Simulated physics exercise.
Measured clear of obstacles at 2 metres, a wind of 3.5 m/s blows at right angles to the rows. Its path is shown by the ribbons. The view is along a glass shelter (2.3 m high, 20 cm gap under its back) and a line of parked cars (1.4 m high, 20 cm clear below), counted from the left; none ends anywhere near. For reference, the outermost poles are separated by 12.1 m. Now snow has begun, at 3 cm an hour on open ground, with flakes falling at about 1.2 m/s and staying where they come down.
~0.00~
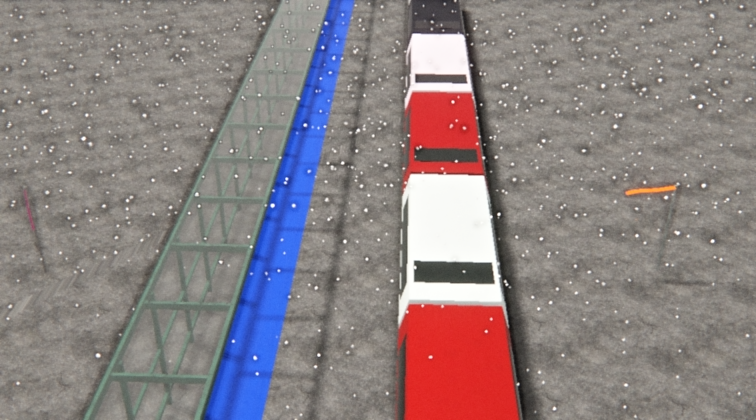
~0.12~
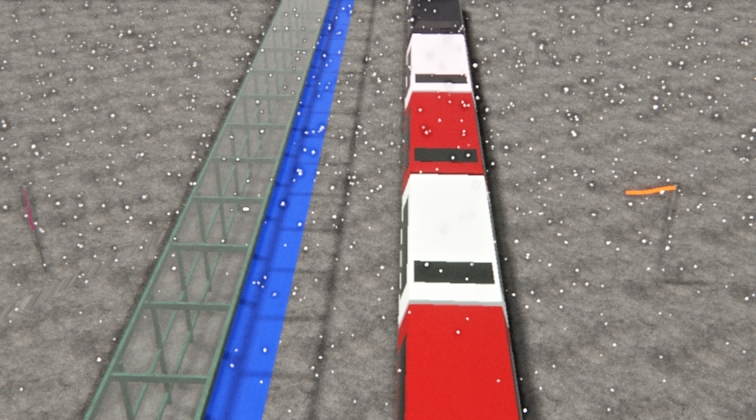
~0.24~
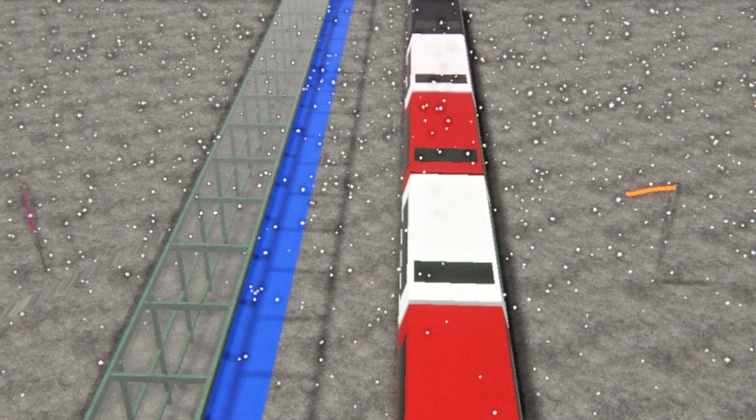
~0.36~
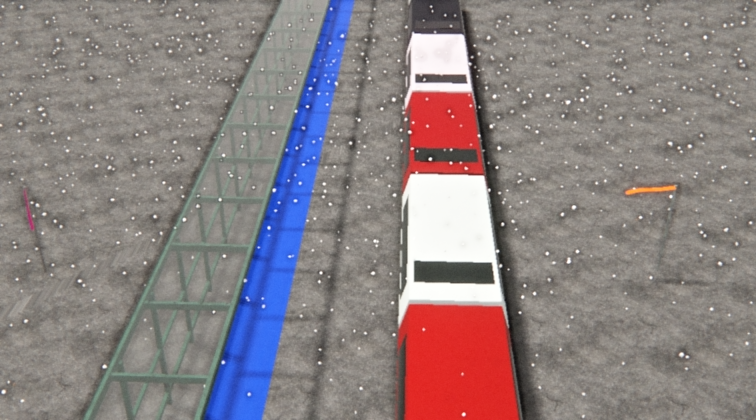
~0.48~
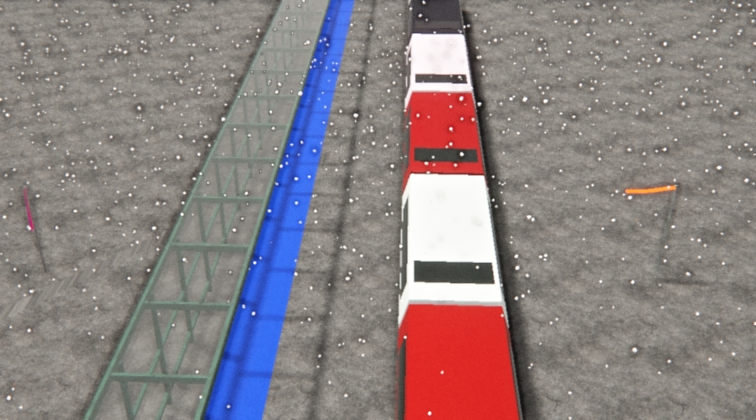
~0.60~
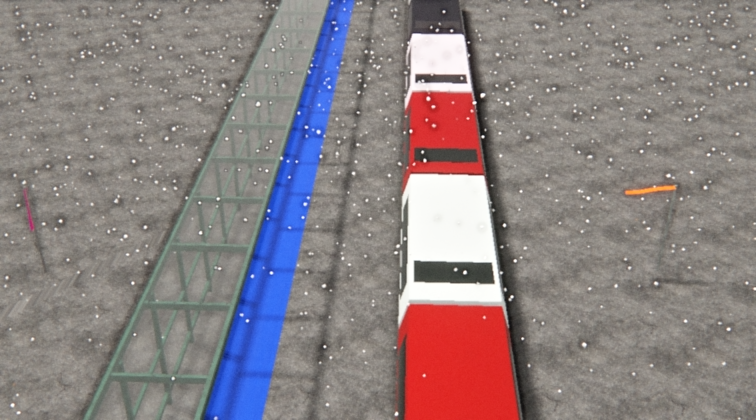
On a grey, rough stretch of ground, a glass shelter with a green frame and a blue strip beside it runs alongside a line of parked red, white and black cars. Snowflakes keep drifting across the view, while the orange ribbon at right stays stretched leftward and the pinkish one at left hangs nearly straight, both barely changing.
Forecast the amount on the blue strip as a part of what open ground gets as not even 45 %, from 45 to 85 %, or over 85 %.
Forecast: Between 45 and 85 %.
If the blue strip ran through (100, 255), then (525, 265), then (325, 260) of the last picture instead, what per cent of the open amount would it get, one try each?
First around 80 percent, next around 100 percent, last around 90 percent.
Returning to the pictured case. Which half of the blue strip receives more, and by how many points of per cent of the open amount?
More on the right-hand part: About 20 points.
After 10 minutes open ground has 5 mm and the blue strip 4 mm.
After 30 minutes open ground has 15 mm and the blue strip 11 mm.
After 60 minutes open ground has 30 mm and the blue strip 21 mm, so the blue strip has 70 % of the open amount; the left half of it has 61 %, the right half 80 %.
